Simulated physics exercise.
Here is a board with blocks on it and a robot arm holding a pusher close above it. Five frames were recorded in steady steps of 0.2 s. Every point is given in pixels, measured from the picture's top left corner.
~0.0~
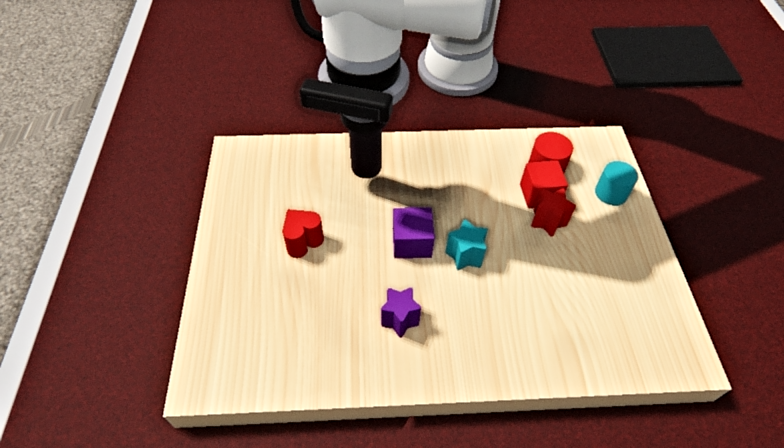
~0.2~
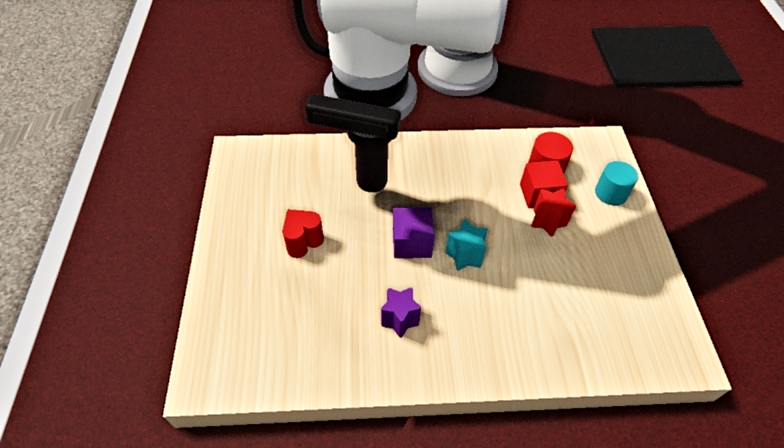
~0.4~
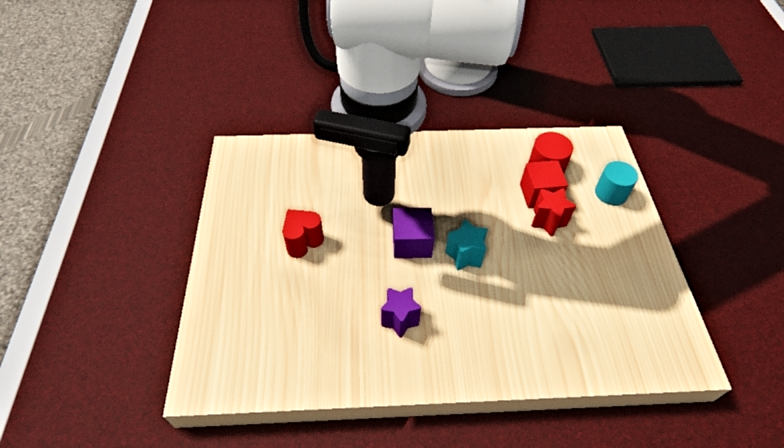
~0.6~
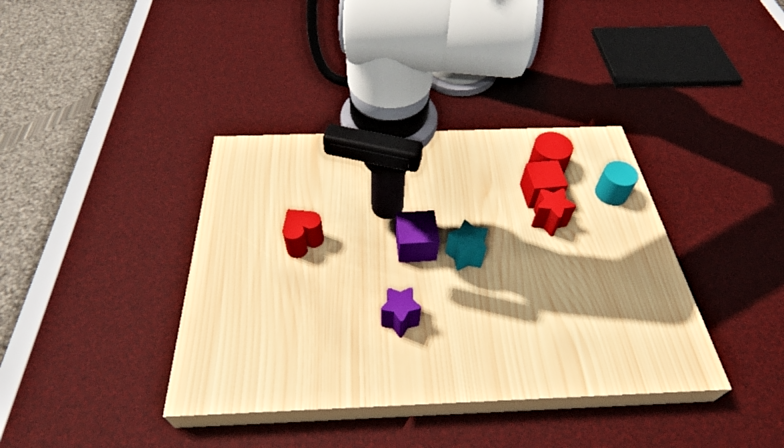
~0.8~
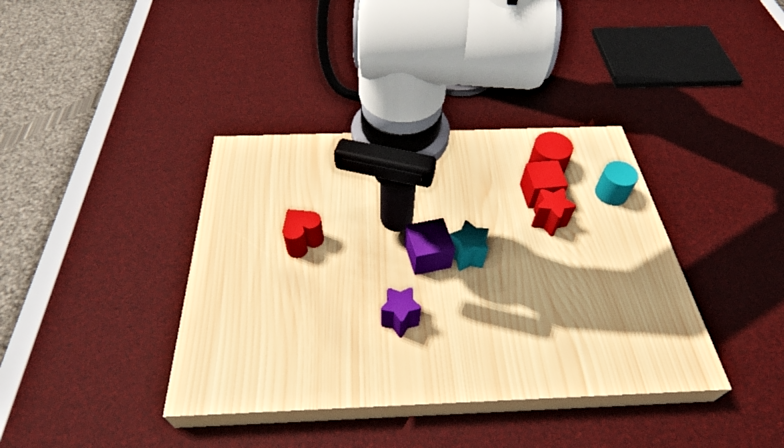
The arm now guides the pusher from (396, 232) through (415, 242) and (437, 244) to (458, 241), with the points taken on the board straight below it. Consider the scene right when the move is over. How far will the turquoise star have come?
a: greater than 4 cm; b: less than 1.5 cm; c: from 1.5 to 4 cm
Correct choice: C.
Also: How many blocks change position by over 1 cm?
It looks like two blocks will be pushed more than about 1 cm.
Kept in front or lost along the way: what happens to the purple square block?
It slips away.
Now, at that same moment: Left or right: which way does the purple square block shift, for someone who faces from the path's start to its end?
It will end up to the right.
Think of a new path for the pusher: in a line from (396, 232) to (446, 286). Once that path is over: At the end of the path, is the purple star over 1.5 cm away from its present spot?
Going by the path, no.
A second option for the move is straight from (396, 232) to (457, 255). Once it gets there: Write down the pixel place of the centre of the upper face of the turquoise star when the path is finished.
If I read the scene right, the answer is (500, 244).
The first path, step by step. Halfway along, pusher at (428, 232); purple square block at (459, 254), turned 15° clockwise; turquoise star at (495, 242), turned 50° anticlockwise.
At the end, pusher at (460, 228); purple square block at (461, 256), turned 10° clockwise; turquoise star at (496, 242), turned 55° anticlockwise.
